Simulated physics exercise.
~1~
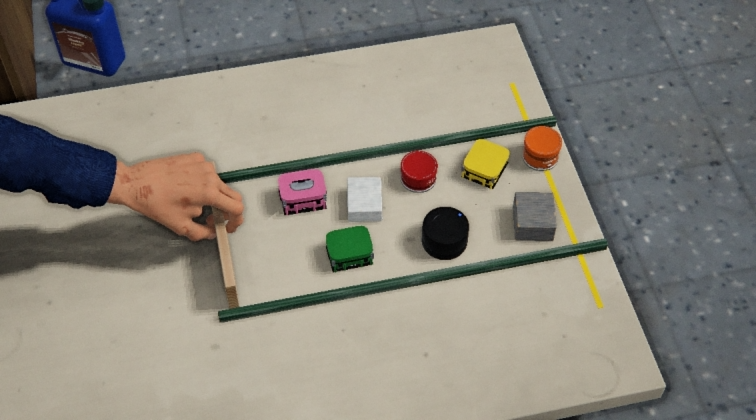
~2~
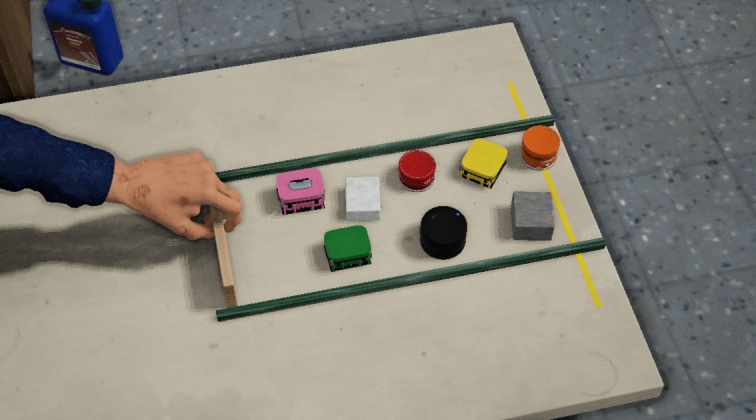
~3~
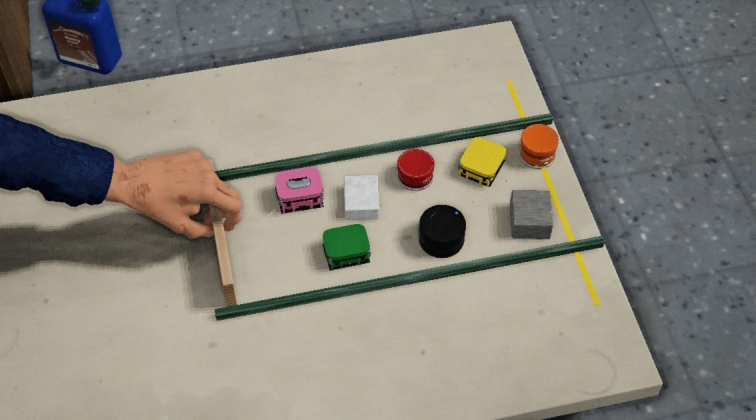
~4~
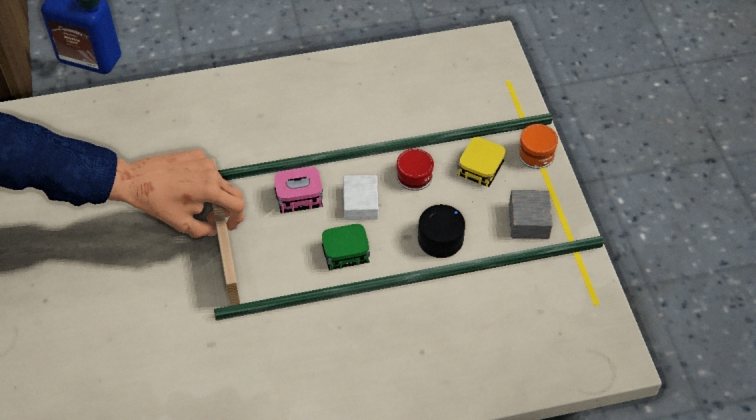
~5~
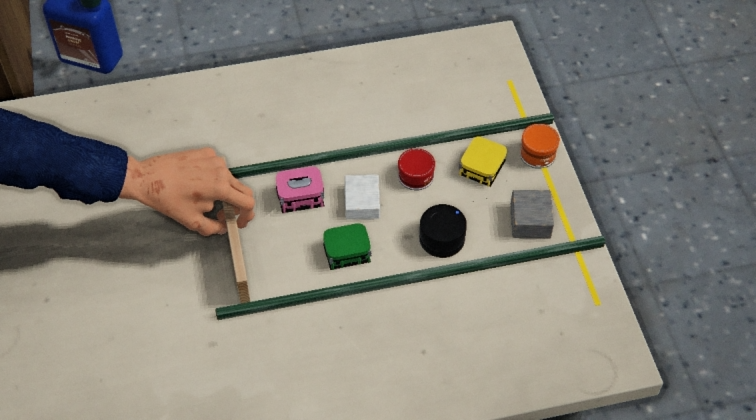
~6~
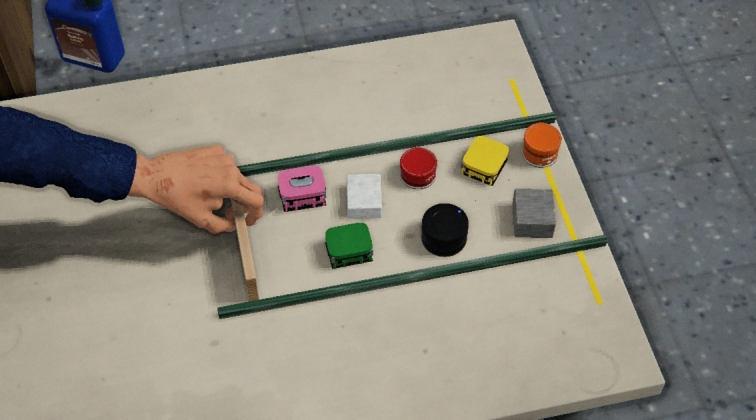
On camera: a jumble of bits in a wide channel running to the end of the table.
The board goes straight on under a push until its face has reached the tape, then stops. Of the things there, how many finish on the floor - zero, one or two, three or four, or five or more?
Five or more finish on the floor.
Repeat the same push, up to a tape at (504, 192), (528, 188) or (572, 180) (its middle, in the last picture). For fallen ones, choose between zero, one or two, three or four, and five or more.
Tape by tape, the falls would be: Three or four, then 5 or more, then 5 or more.
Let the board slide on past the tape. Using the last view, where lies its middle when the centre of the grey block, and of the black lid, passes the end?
For the grey block, about (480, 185); for the black lid, about (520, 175).
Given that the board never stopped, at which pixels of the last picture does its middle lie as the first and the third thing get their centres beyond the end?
First at (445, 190), next at (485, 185).
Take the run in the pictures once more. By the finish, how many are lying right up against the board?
It's touching 3 at the end.
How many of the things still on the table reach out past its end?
3 overhanging.
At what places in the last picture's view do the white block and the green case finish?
The white block stops around (579, 175); the green case around (587, 208).
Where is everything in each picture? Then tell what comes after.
Orange tin (542, 149); grey block (534, 216); yellow case (486, 164); board (222, 234); tape (553, 187), in the first picture.
Grey block (532, 216); black lid (443, 233), in the second picture.
Yellow case (482, 162); board (219, 232), in the third picture.
Orange tin (538, 146); green case (346, 247), in the fourth picture.
Grey block (532, 214); red tin (416, 170), in the fifth picture.
Orange tin (541, 145); grey block (534, 213); yellow case (485, 161); board (241, 227); tape (553, 184), in the sixth picture.
Soon after, none off yet; orange tin at rest near (541, 145); grey block at rest near (534, 213); yellow case at rest near (485, 161).
After that, none off yet; orange tin moving near (548, 144); grey block moving near (542, 212); yellow case displaced about its own width near (514, 161).
And then, two off so far; orange tin off the edge near (563, 365); grey block on its side near (612, 226); yellow case tilting well over near (591, 171).
In the end, the number that fall off is five or more; gone, red tin, black lid, yellow case, grey block and orange tin.
